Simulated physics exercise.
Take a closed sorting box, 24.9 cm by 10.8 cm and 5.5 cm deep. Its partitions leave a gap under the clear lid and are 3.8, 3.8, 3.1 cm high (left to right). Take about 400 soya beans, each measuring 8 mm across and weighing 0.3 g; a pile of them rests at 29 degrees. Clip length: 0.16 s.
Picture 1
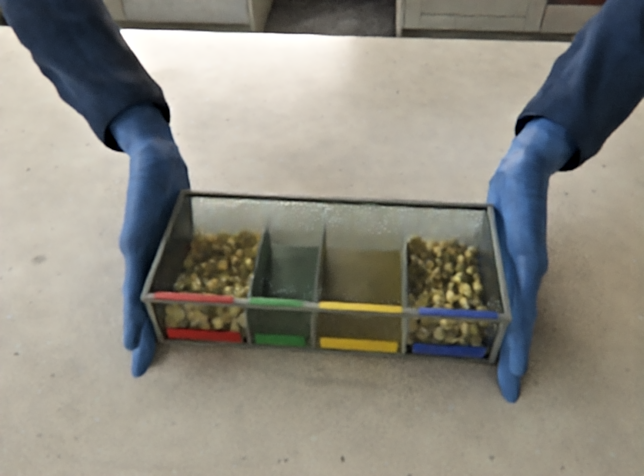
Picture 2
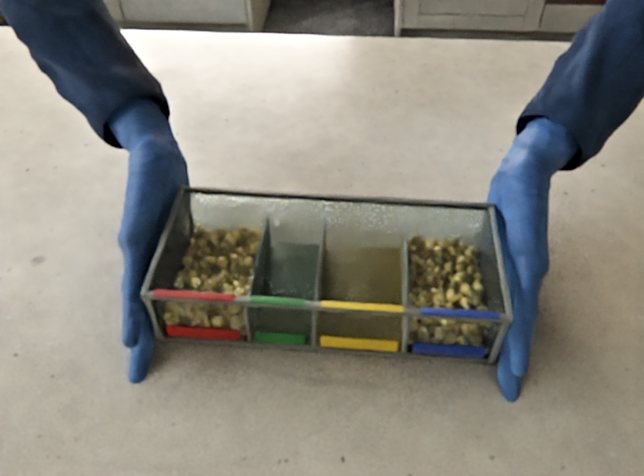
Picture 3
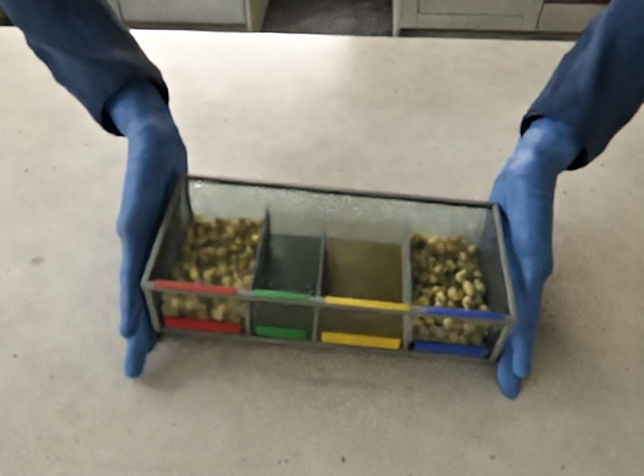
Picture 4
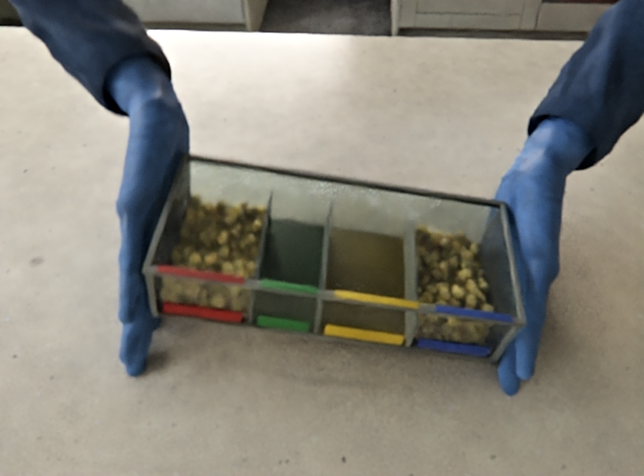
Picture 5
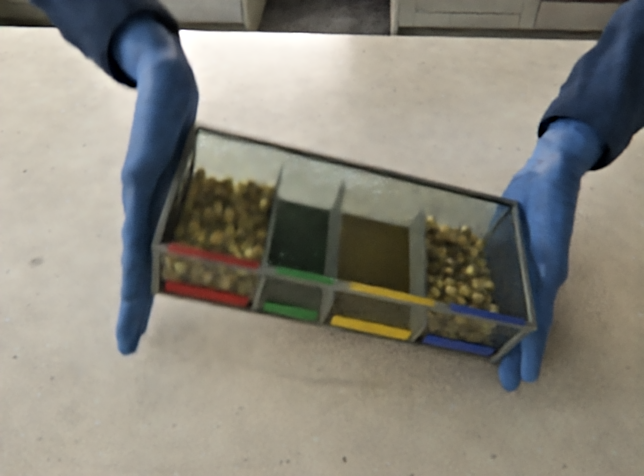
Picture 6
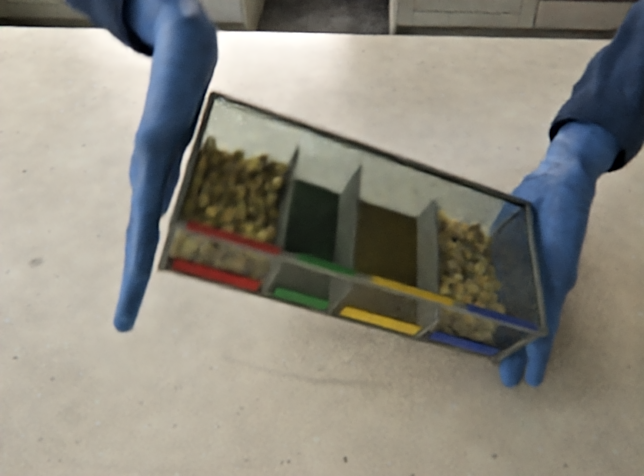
Two blue-gloved hands held a clear divided box with beans in its red and blue end sections, then raised its left side steadily until the box slanted down to the right.
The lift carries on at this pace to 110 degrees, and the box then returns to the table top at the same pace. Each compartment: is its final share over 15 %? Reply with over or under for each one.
Red: Over, blue: Over, green: Under, yellow: Under.
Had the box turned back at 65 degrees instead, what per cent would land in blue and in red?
Blue: 50; red: 40 (per cent).
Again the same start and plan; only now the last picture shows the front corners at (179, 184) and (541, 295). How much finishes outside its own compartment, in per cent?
About 15 %.
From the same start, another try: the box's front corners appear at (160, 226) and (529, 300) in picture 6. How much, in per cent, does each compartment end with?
Red = 35 %; blue = 60 %; green = 5 %; yellow = 0 %.
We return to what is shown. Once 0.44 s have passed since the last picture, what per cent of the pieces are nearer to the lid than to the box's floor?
Something like 70 percent of the pieces.
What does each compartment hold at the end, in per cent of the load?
Per cent by compartment - red 45, blue 50, green 5, yellow 0.
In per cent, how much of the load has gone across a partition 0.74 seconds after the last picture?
Close to 5 per cent, I reckon.
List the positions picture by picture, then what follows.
Box tilt 0 degrees, front corners at (148, 295) and (505, 316); red 50 %, blue 50 %, in the first picture.
Box tilt 1 degrees, front corners at (148, 293) and (506, 317), in the second picture.
Box tilt 4 degrees, front corners at (148, 283) and (511, 318), lowest corner right front, in the third picture.
Box tilt 9 degrees, front corners at (151, 267) and (519, 320), lowest corner right front, in the fourth picture.
Box tilt 16 degrees, front corners at (160, 245) and (530, 324), lowest corner right front, in the fifth picture.
Box tilt 24 degrees, front corners at (177, 222) and (541, 329), lowest corner right front; red 50 %, blue 50 %, in the sixth picture.
Then, 0.44 s after the last picture, tilt 109 degrees; red 50 %, blue 50 %, green 5 %.
Then, 0.74 s after the last picture, tilt 45 degrees; red 45 %, blue 50 %.
Then, 1.14 s after the last picture, tilt 0 degrees; red 45 %, blue 50 %, green 5 %.
In the end, red 45 %, blue 50 %, green 5 %, yellow 0 %.
